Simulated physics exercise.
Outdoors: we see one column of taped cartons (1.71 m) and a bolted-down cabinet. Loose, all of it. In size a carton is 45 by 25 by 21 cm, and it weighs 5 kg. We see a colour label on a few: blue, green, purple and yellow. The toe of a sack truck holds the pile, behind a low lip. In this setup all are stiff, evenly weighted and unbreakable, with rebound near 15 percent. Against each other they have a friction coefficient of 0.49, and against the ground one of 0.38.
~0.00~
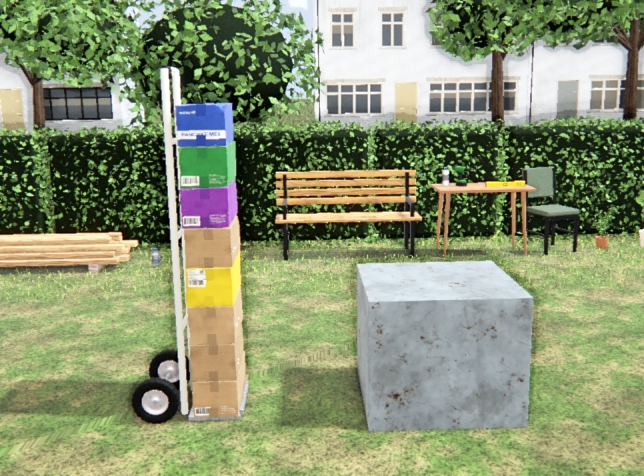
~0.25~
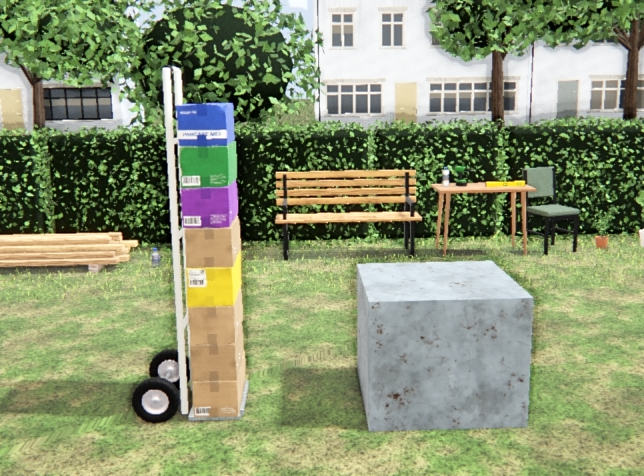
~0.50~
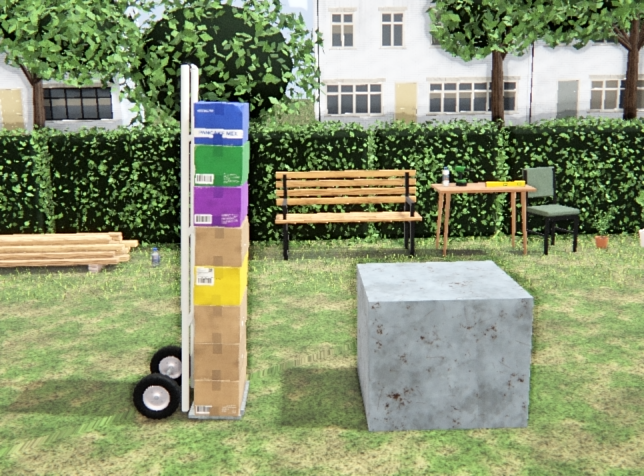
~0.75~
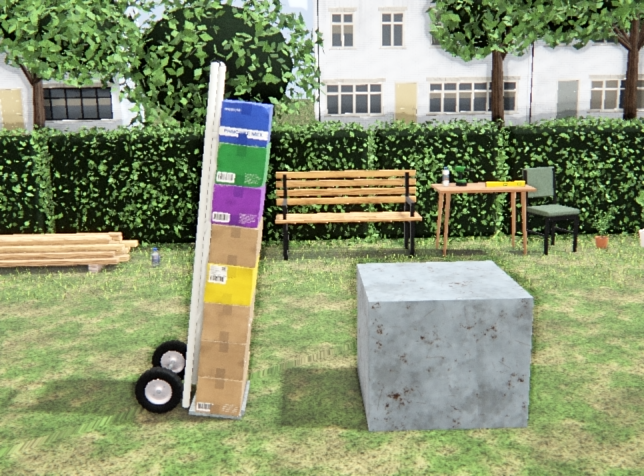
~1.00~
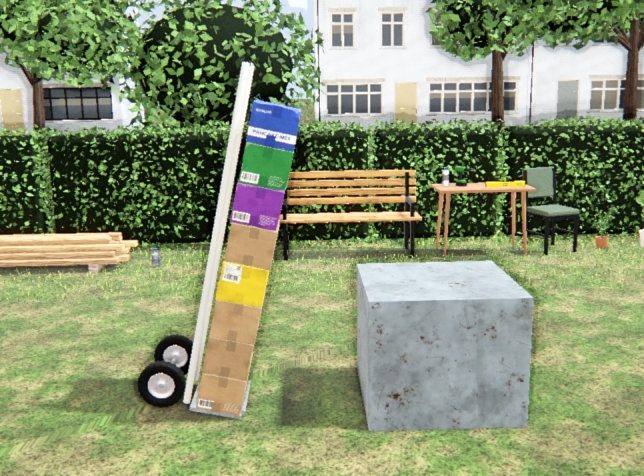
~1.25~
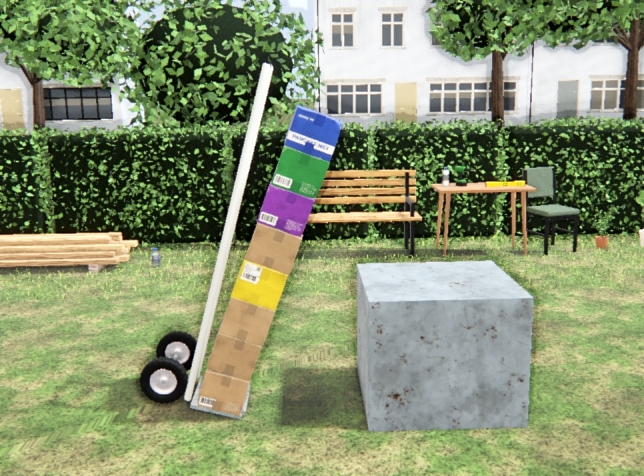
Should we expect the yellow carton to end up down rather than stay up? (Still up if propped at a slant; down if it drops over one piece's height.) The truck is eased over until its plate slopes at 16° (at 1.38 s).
Gone.
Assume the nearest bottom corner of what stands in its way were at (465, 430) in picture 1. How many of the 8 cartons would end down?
The count would be 6.
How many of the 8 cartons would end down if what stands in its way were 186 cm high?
Count at the end: 0.
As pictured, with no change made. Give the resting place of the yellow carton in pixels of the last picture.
About (342, 383) in the last picture.
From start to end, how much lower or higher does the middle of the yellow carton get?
About 65 cm lower.
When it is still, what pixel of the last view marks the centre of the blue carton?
Roughly (551, 370).
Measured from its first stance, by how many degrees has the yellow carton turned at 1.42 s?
I'd estimate close to 30°.
Around 1.42 s, none of the 8 cartons down, 8 disturbed; yellow carton tipped 31°; blue carton tipped 31°, 13 cm lower.
Around 1.64 s, 3 of the 8 cartons down; yellow carton tipped 53°, 12 cm lower; purple carton tipped 53°, 28 cm lower.
Around 2.04 s, 6 of the 8 cartons down; yellow carton on its side; blue carton on its side.
Finally (2.8 s), 6 of the 8 cartons down; yellow carton on its side; blue carton upside down; purple carton on its side. Seen by the last camera, middles, yellow carton near (342, 383), blue carton near (551, 370).
